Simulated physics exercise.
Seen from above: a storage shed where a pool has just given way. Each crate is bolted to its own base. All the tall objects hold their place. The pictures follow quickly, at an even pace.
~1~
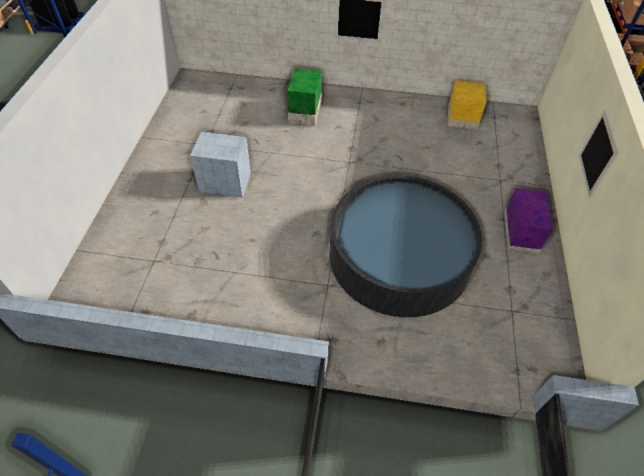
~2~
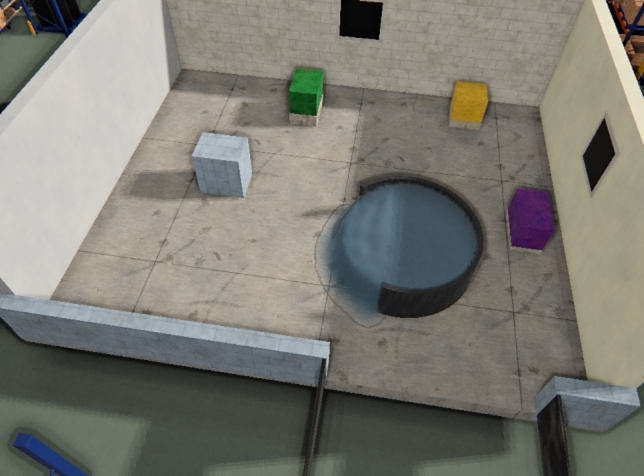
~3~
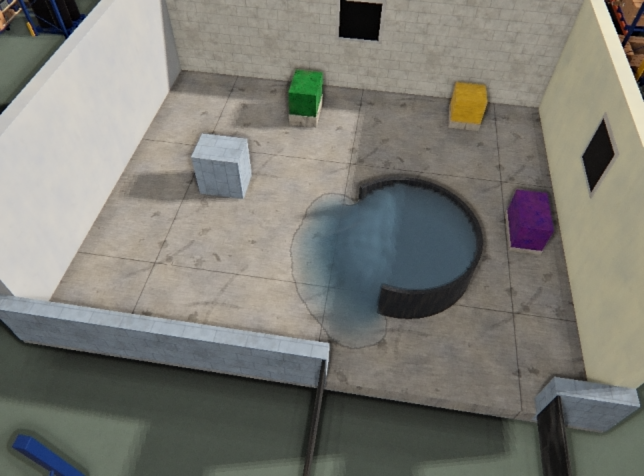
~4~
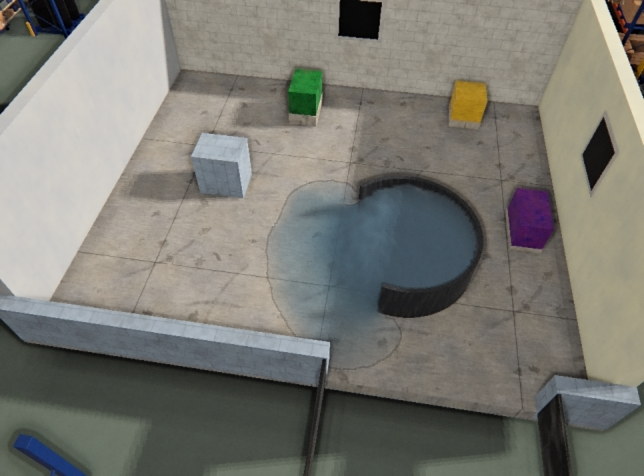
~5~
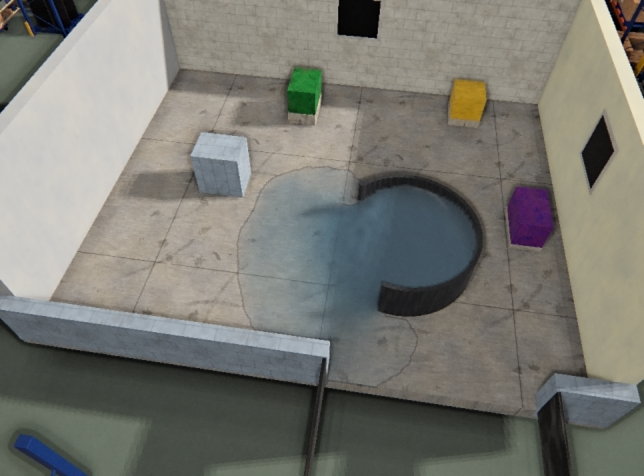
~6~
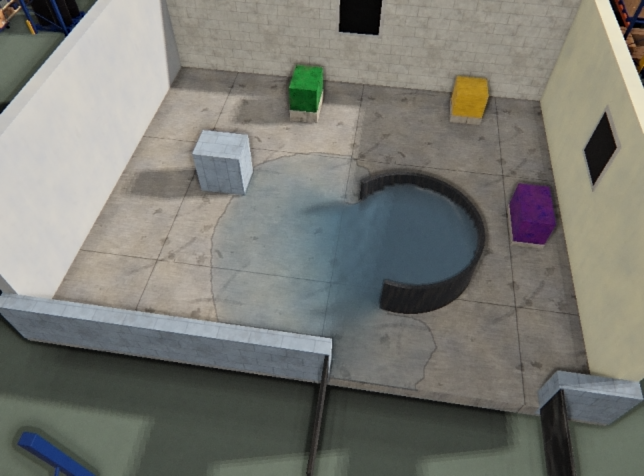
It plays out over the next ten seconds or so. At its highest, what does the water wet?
One by one: The purple crate escapes dry; the green crate escapes dry; the yellow crate escapes dry.
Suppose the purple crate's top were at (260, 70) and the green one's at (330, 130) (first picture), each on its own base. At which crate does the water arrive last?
Last comes the yellow-painted one.
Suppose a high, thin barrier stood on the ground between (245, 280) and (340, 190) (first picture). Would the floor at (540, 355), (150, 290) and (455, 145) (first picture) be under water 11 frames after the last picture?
One after the other: Free of water, under water, wet.
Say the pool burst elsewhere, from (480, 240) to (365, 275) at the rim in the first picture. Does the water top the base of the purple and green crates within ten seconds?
Then: Purple is topped, green is spared.
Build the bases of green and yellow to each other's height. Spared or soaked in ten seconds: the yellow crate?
The yellow one is spared.
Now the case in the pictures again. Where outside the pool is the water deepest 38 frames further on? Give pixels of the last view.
Near (218, 72).
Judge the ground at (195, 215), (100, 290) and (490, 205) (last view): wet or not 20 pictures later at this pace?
One after the other: Covered, under water, clear.
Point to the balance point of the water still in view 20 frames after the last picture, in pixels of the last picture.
Roughly at (215, 234).
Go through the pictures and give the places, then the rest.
Still water in the round tank at (405, 232), in the first frame.
The front is at (376, 321), out from the gap at (336, 253), in the second frame.
Water pours out at (335, 256) and has run to (366, 341), in the third frame.
Water pours out at (336, 256) and has run to a hidden place, in the fourth frame.
The front is at a hidden place, out from the gap at (335, 256), in the fifth frame.
The front is at (265, 166), out from the gap at (337, 254), in the sixth frame.
A moment on, water covers 35 % of the floor; the purple crate not reached, the green crate water round its plinth, the yellow crate not reached.
Next, water covers 40 % of the floor; the purple crate not reached, the green crate water round its plinth, the yellow crate not reached.
Then, water covers 50 % of the floor; the purple crate not reached, the green crate water round its plinth, the yellow crate not reached.
Later, water covers 55 % of the floor; the purple crate not reached, the green crate water round its plinth, the yellow crate not reached.
In the end, water covers 90 % of the floor; the purple crate stayed above the water, the green crate stayed above the water, the yellow crate stayed above the water.
